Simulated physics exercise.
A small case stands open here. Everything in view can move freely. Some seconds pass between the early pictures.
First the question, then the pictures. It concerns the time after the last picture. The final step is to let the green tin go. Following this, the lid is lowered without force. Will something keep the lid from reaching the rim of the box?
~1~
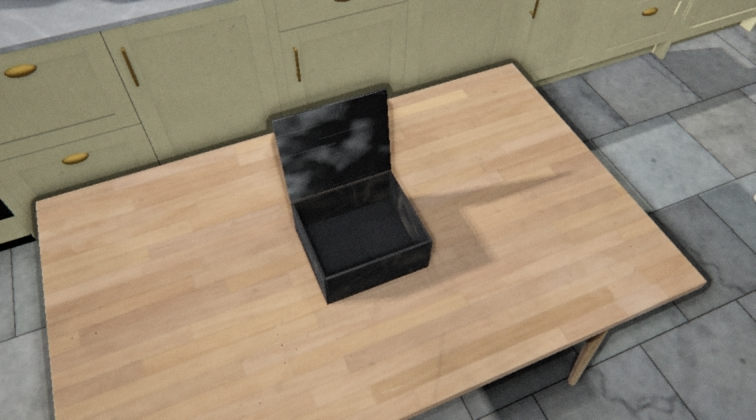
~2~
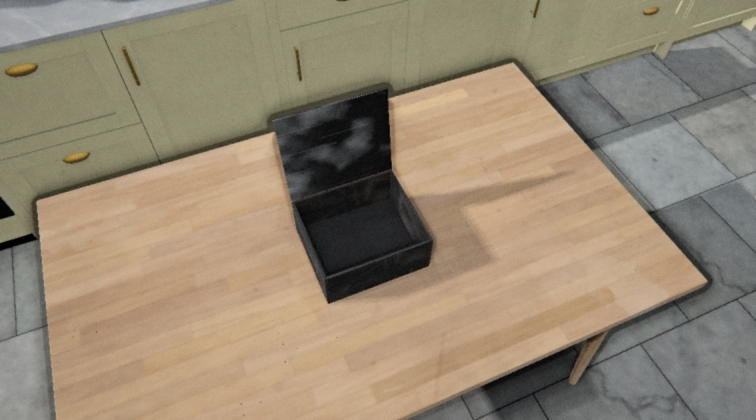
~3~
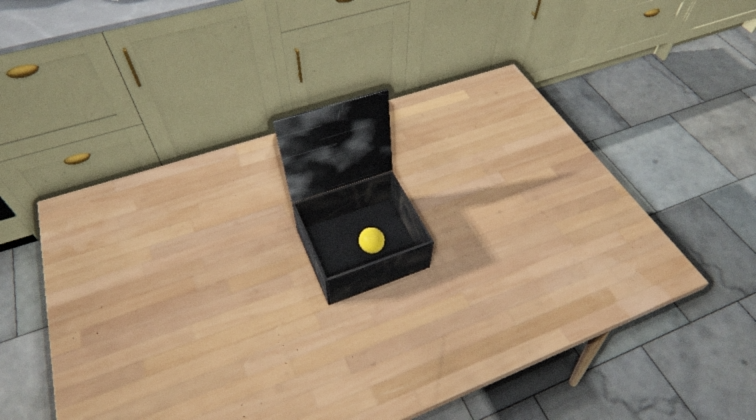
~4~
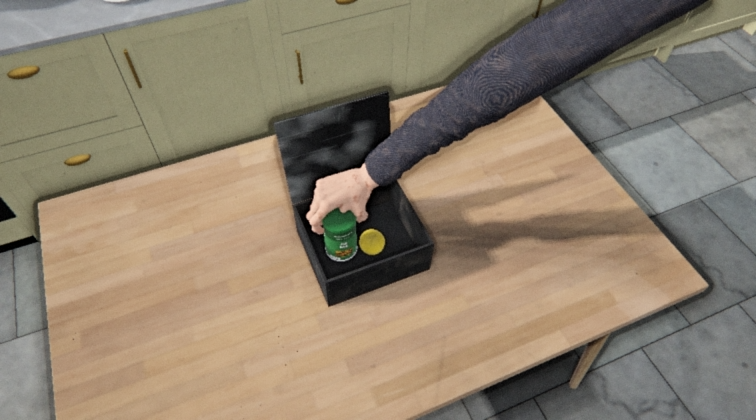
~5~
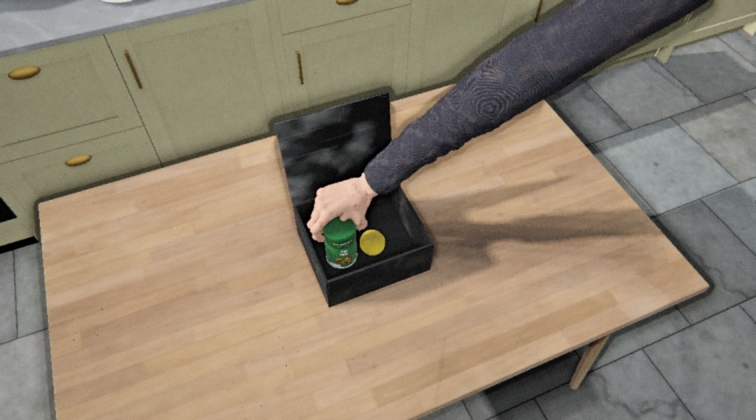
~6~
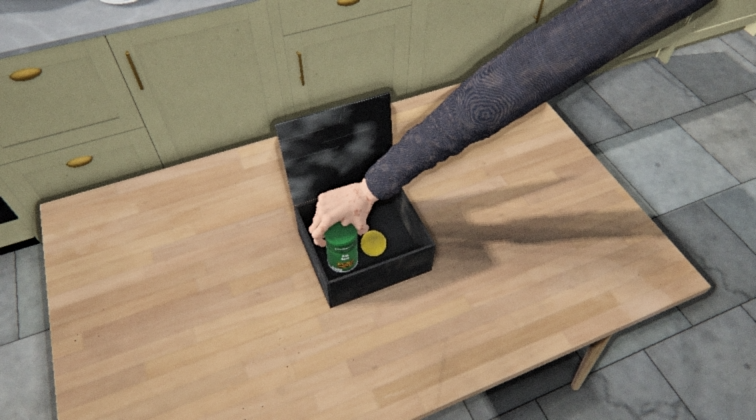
Yes, it stays propped open.
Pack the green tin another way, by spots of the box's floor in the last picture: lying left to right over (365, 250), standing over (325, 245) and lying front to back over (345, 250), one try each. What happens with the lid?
First, it is held up; second, it is held up; third, it closes.
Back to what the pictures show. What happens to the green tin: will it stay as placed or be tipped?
Simply put, the green tin remains unturned.
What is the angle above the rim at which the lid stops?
Measured angle - around 14°.
Then, 1.30 s after the last picture, lid 83° above the rim.
Then, 1.60 s after the last picture, lid 59° above the rim.
Then, 1.80 s after the last picture, lid 33° above the rim.
At rest, lid 15° above the rim; both in place. Seen from the same camera at the end, green tin near (342, 245).
